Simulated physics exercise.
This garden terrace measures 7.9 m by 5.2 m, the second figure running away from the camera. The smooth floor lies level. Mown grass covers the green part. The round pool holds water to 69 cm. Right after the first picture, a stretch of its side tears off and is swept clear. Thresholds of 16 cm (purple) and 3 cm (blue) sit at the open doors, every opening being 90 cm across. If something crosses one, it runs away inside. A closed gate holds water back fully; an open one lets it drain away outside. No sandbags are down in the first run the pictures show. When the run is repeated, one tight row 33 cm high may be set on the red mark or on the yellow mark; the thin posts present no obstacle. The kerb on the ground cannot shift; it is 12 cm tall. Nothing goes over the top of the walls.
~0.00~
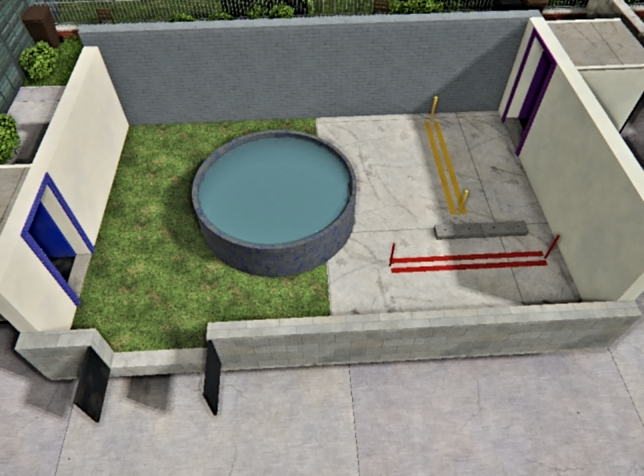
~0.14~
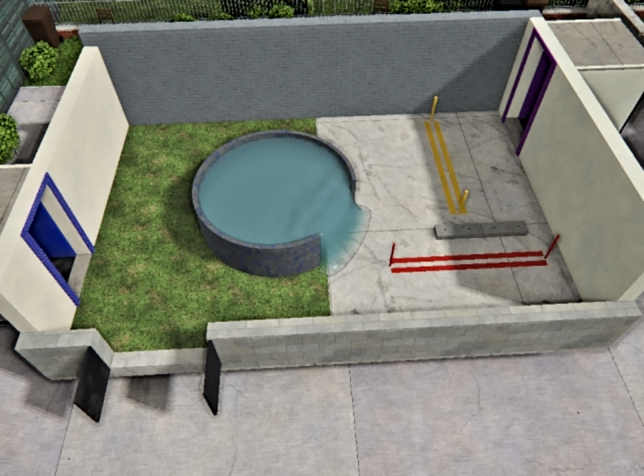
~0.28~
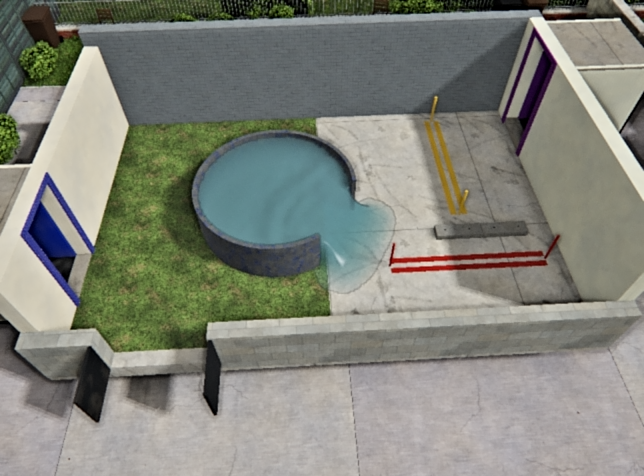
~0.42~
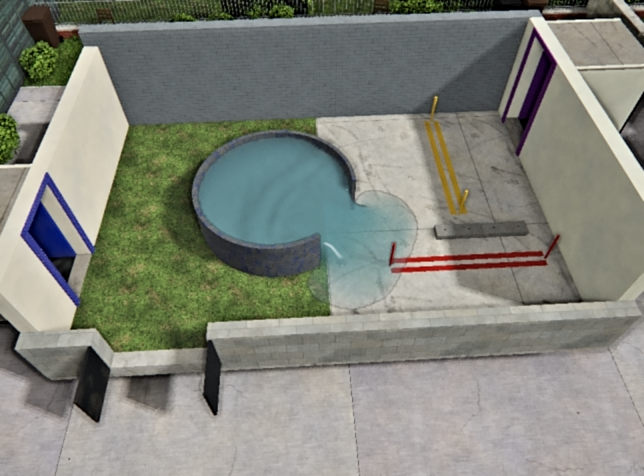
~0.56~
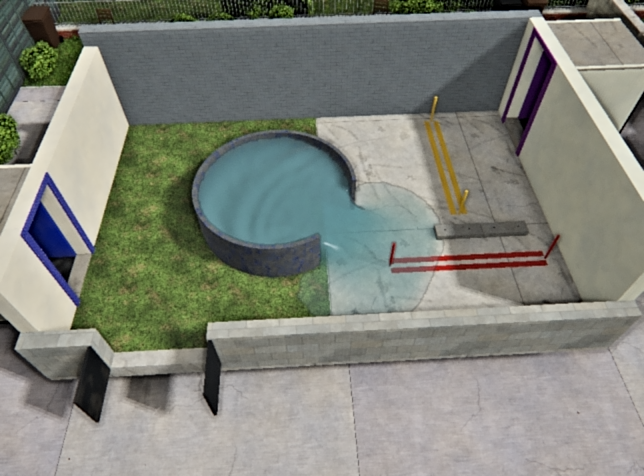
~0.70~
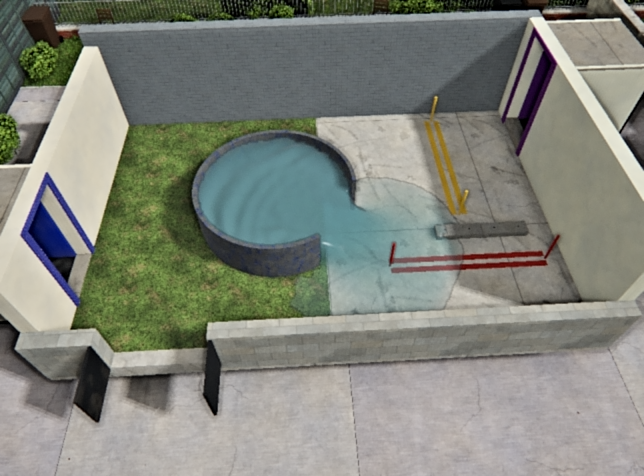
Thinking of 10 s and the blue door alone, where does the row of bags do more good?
On the yellow mark.
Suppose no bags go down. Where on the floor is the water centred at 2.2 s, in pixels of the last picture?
I'd say somewhere about (355, 238).
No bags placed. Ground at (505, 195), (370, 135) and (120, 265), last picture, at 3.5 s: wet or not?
First waterlogged, then untouched, then untouched.
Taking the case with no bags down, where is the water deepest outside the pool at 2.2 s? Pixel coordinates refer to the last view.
Around (584, 326).
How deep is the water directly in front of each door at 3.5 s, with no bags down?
Purple 10 cm, blue 0 cm.
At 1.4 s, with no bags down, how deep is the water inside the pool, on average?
Mean depth: About 49 cm.
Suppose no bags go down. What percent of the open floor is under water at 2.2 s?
35 %.
After 1.4 s water covers 35 % of the floor and is deepest (34 cm) near (348, 243) in the run without bags; in at the blue door, 0 L with no bags, 0 L with the row on red, 0 L on yellow.
After 2.2 s water covers 35 % of the floor and is deepest (51 cm) near (584, 326) in the run without bags; in at the blue door, 0 L with no bags, 0 L with the row on red, 0 L on yellow.
After 3.5 s water covers 45 % of the floor and is deepest (34 cm) near (571, 295) in the run without bags; in at the blue door, 0 L with no bags, 0 L with the row on red, 0 L on yellow.
After 6.0 s water covers 70 % of the floor and is deepest (22 cm) near (584, 326) in the run without bags; in at the blue door, 0 L with no bags, 0 L with the row on red, 0 L on yellow.
After 10.0 s water covers 95 % of the floor and is deepest (13 cm) near (526, 329) in the run without bags; in at the blue door, 0 L with no bags, 25 L with the row on red, 0 L on yellow.
